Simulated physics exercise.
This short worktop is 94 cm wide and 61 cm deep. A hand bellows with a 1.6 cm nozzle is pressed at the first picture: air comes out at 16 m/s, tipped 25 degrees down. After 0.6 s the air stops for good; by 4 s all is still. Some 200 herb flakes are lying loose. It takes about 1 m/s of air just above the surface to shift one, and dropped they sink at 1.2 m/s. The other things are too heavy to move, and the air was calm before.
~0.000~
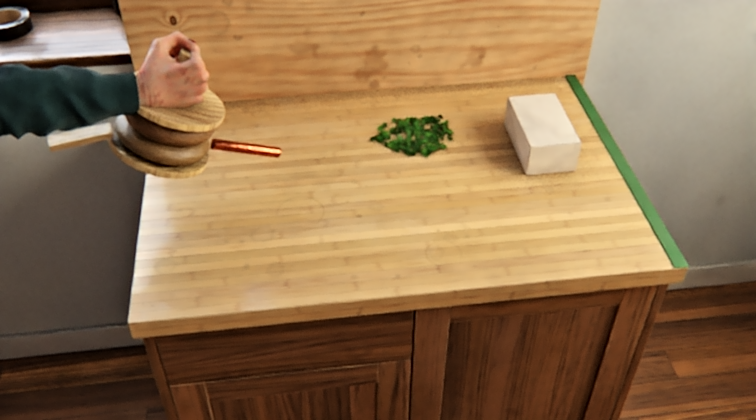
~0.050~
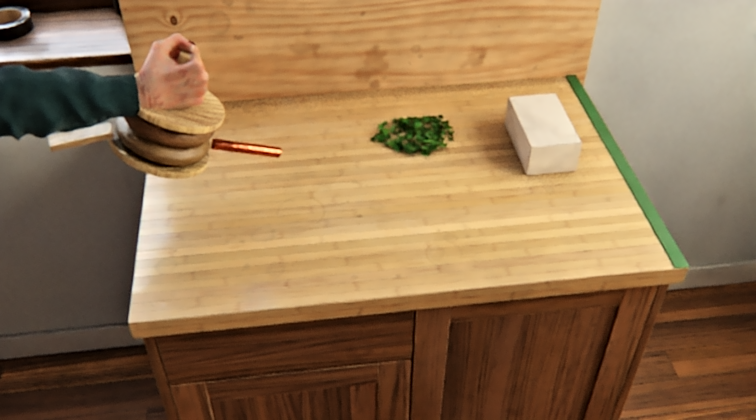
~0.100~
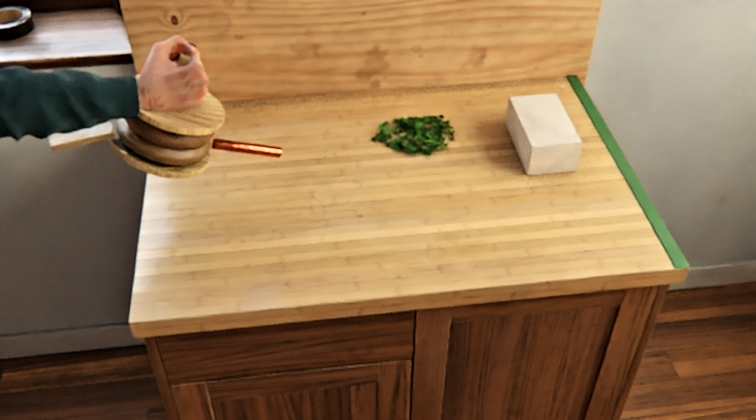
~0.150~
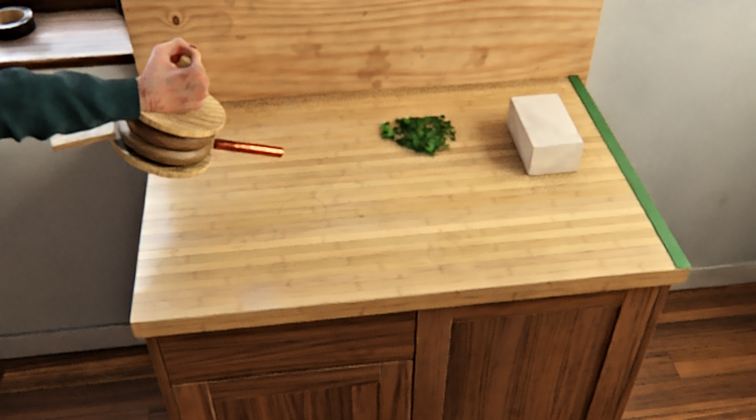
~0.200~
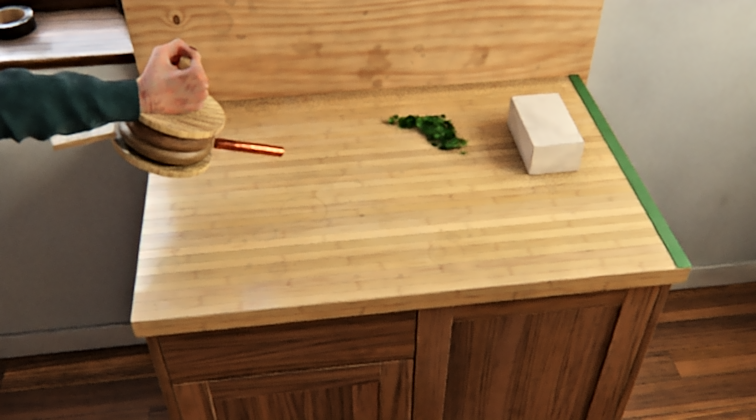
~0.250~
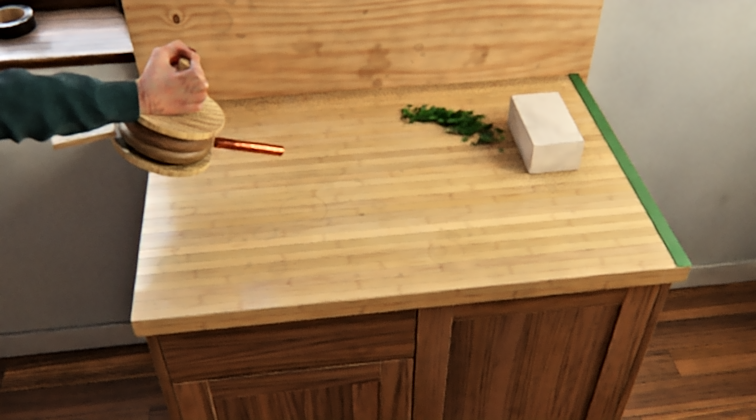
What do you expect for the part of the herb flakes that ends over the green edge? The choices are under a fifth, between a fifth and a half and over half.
By then above half are over the green edge.
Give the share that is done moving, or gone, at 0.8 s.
About 25 %.
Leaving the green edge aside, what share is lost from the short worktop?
Near 0 %.
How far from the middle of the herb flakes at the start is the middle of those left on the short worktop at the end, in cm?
About 35 cm.
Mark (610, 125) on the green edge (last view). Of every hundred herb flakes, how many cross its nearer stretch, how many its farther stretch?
About 0 % nearer and 80 % farther.
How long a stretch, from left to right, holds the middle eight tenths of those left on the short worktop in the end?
About 20 cm.
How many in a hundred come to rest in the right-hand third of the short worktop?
About 20 %.
After 0.8 s, 26 % are still on the top, 74 % are over the green edge; the middle of those left on the top is near (567, 98).
After 1.3 s, 18 % are still on the top, 82 % are over the green edge; the middle of those left on the top is near (567, 105).
After 2.2 s, 18 % are still on the top, 82 % are over the green edge; the middle of those left on the top is near (567, 105).
After 4.0 s, at the end, 82 % are over the green edge; the middle of those left on the top is near (567, 105).
